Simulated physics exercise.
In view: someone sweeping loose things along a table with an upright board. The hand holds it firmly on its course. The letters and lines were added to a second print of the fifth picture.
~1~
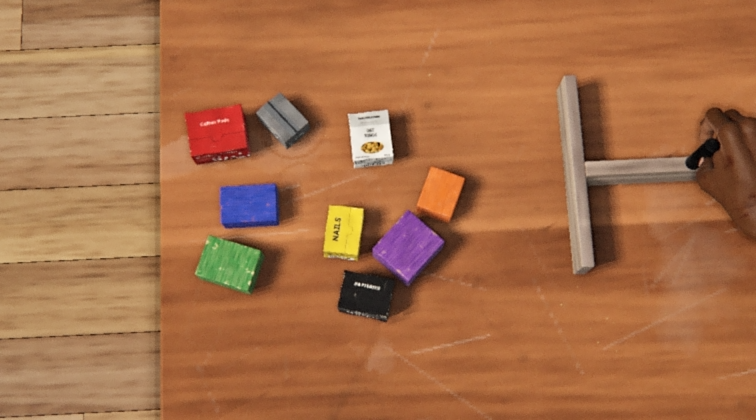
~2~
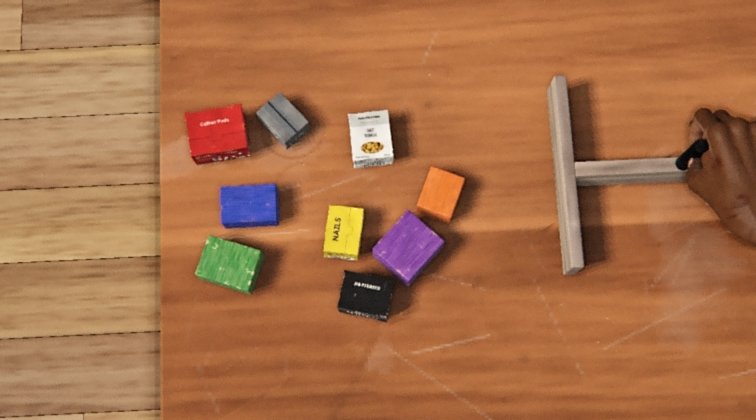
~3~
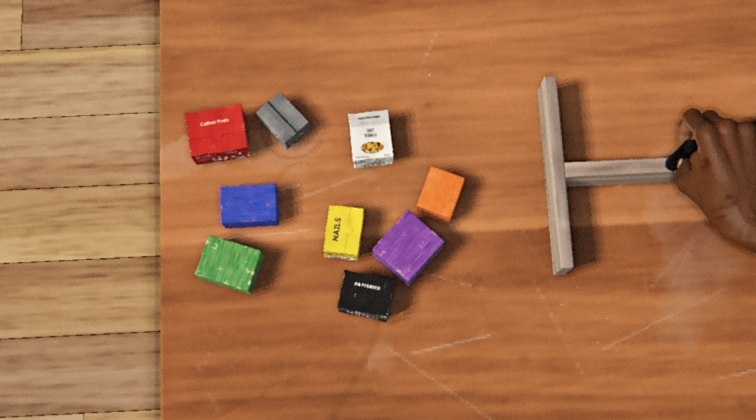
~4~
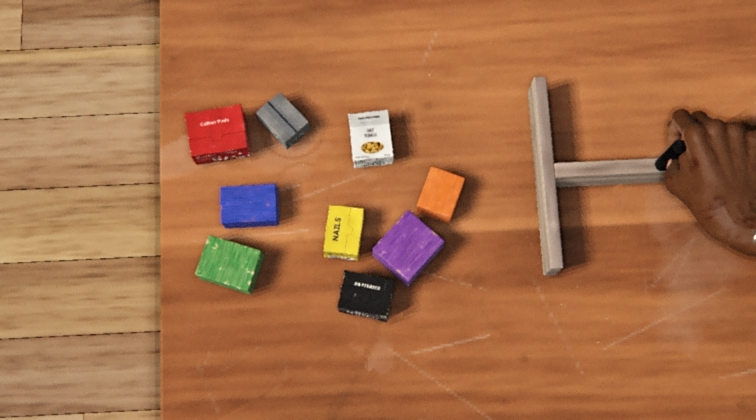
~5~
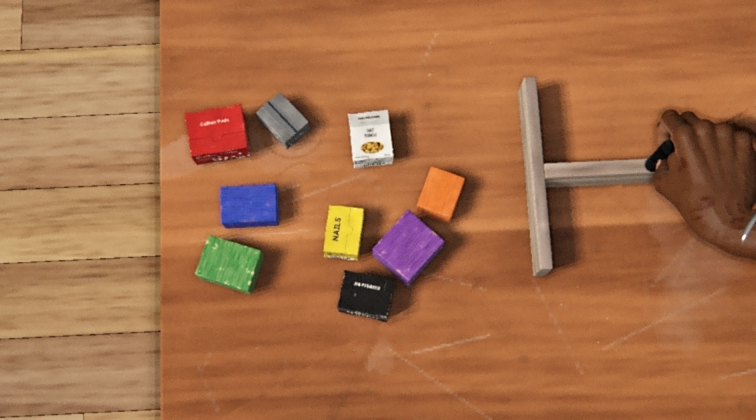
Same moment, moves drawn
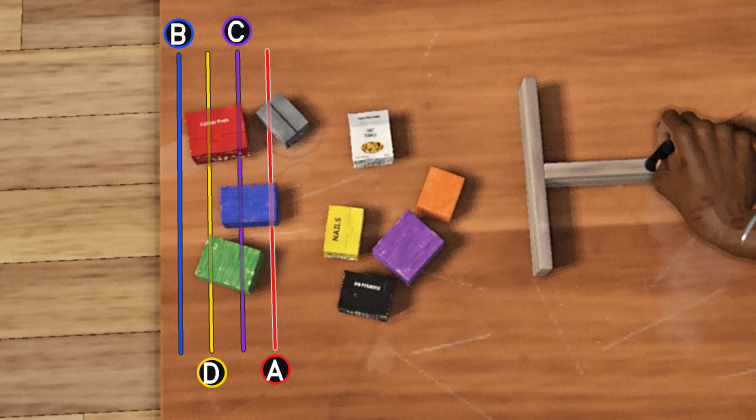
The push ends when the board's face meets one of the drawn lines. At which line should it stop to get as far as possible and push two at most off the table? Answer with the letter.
At C, and not beyond.
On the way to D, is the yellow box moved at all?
Yes.
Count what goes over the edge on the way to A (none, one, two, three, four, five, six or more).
In all, none.
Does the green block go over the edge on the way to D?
Yes.
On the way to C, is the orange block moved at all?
Yes.
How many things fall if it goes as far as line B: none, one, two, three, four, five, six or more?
Six or more.
On the marked copy, A at (271, 195); B at (180, 199); C at (240, 196); D at (210, 197).
Taking C. A third of the way, board (431, 176); purple block (392, 251); orange block (405, 192).
Two thirds of the way, board (322, 181); green block (206, 272); red box (213, 135).
When it is over, board (241, 185); red box over the edge; green block over the edge; two fallen.
As for the rest, A is within the limit but short; B drops seven; D drops four.
